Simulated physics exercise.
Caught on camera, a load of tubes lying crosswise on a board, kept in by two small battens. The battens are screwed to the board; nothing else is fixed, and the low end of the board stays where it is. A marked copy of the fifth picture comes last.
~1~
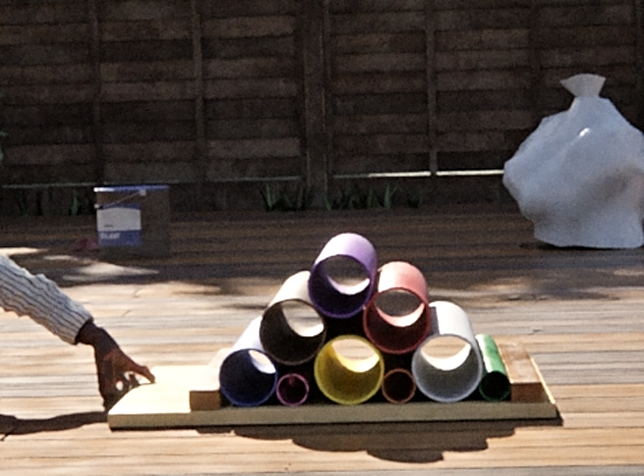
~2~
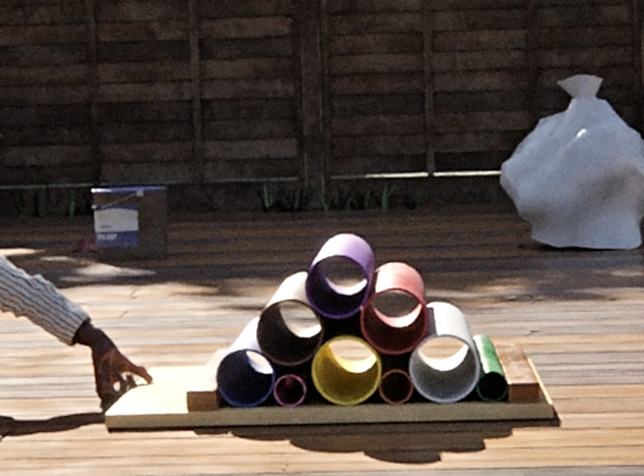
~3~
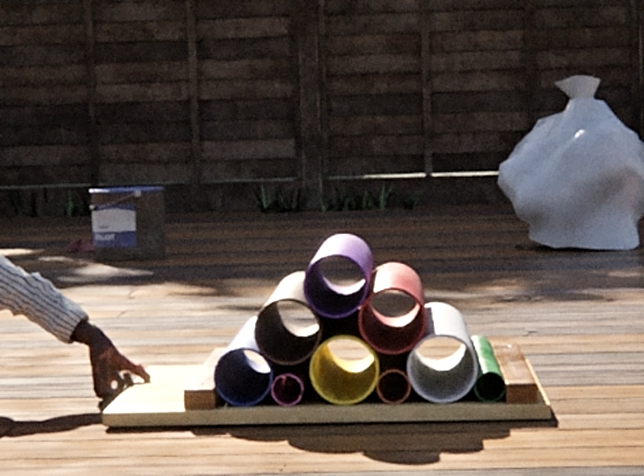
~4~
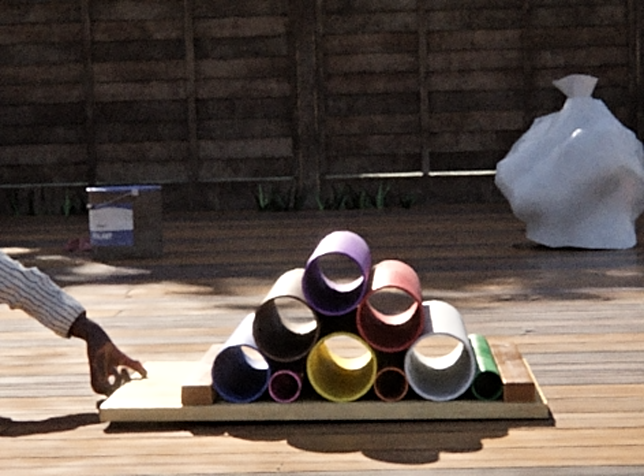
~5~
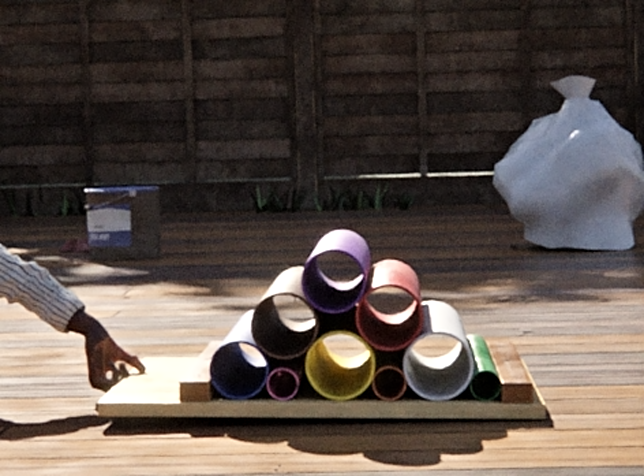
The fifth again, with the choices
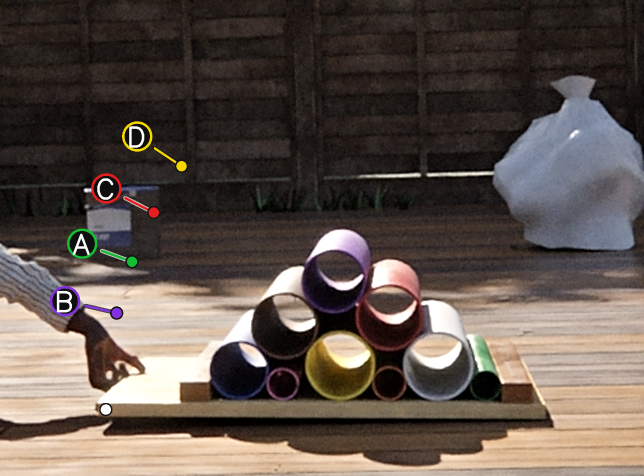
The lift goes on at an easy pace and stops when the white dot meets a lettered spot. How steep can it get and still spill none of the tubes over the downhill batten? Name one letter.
Raise it to D.
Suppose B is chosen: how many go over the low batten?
The count is none.
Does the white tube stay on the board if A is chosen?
Yes.
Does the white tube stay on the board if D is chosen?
Yes.
On the marked copy, A at (132, 262); B at (116, 313); C at (154, 212); D at (182, 166); the white dot at (106, 409).
With D. Early on, board at 20°.
Further on, board at 35°.
At the end, board at 35°, none over the low batten.
As for the rest, A none over the low batten; B none over the low batten; C none over the low batten.
